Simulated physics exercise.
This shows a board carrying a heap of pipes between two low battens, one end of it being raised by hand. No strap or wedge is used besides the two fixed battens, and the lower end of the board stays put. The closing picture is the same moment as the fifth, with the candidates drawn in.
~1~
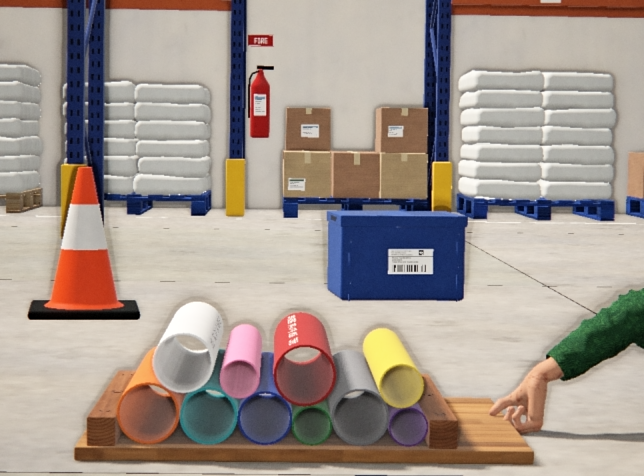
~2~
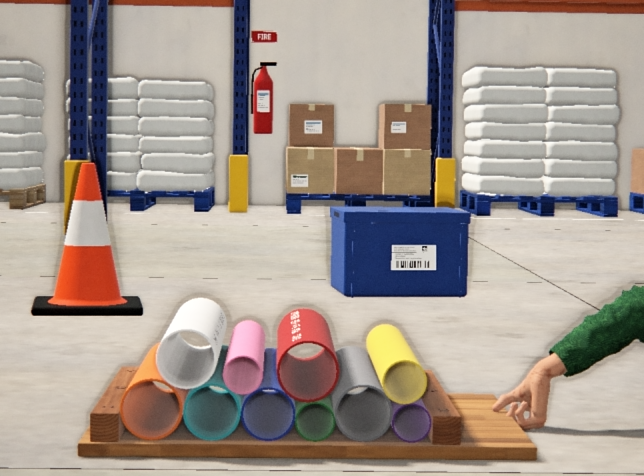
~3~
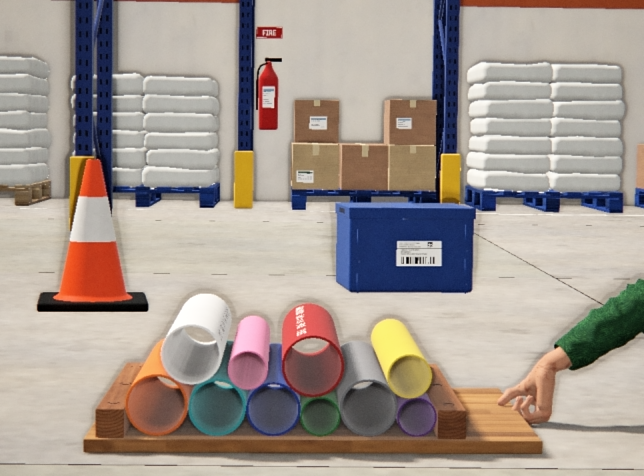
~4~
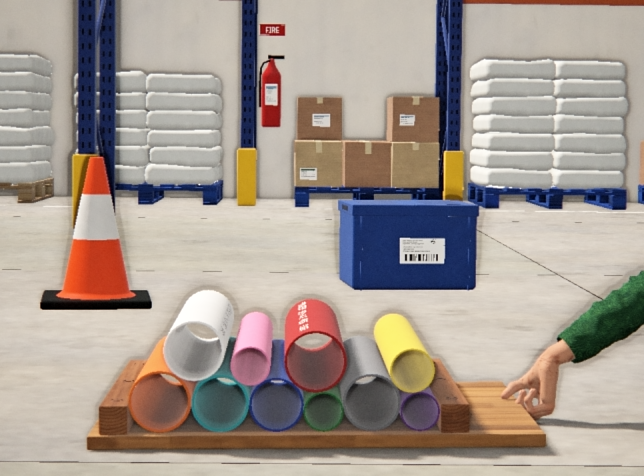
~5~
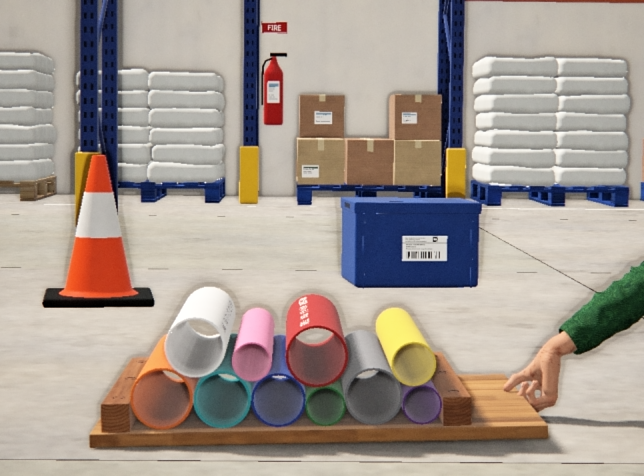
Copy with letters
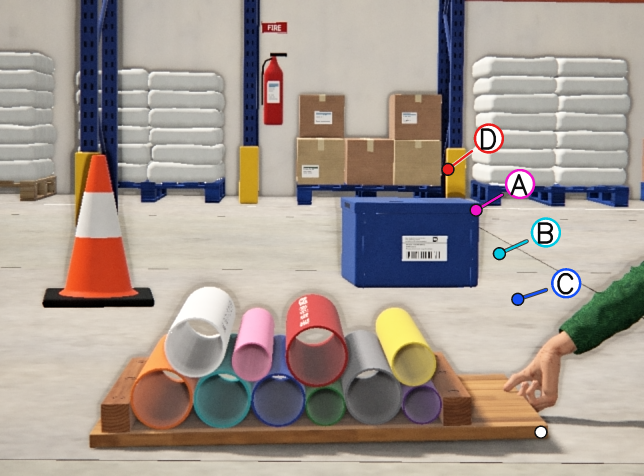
Colourful pipes lay heaped between two low battens on a wooden board in a warehouse, barely shifting against each other, while a green-sleeved hand raised the board's right end very slightly.
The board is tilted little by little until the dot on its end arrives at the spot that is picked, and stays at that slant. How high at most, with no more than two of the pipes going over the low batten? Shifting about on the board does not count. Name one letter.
It can be raised to D.
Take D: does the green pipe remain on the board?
Yes, with D.
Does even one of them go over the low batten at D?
Yes, at D.
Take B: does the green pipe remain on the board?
The green pipe: Yes.
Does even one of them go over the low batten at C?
No.
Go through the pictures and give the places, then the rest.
In the first frame, turquoise pipe (209, 416); blue pipe (265, 418); green pipe (312, 426).
In the second frame, green pipe (315, 421); grey pipe (364, 413).
In the third frame, board (311, 404); grey pipe (369, 408); pink pipe (248, 370).
In the fourth frame, board (314, 399); orange pipe (160, 401); turquoise pipe (220, 403).
In the fifth frame, board (316, 394); orange pipe (162, 399); turquoise pipe (222, 399).
On the marked copy, A at (476, 210); B at (499, 254); C at (518, 300); D at (448, 170); the white dot at (541, 432).
Taking D. A third of the way, board at 20°.
Two thirds of the way, board at 37°.
When it is over, board at 38°, one over the low batten (white).
As for the rest, A none over the low batten; B none over the low batten; C none over the low batten.
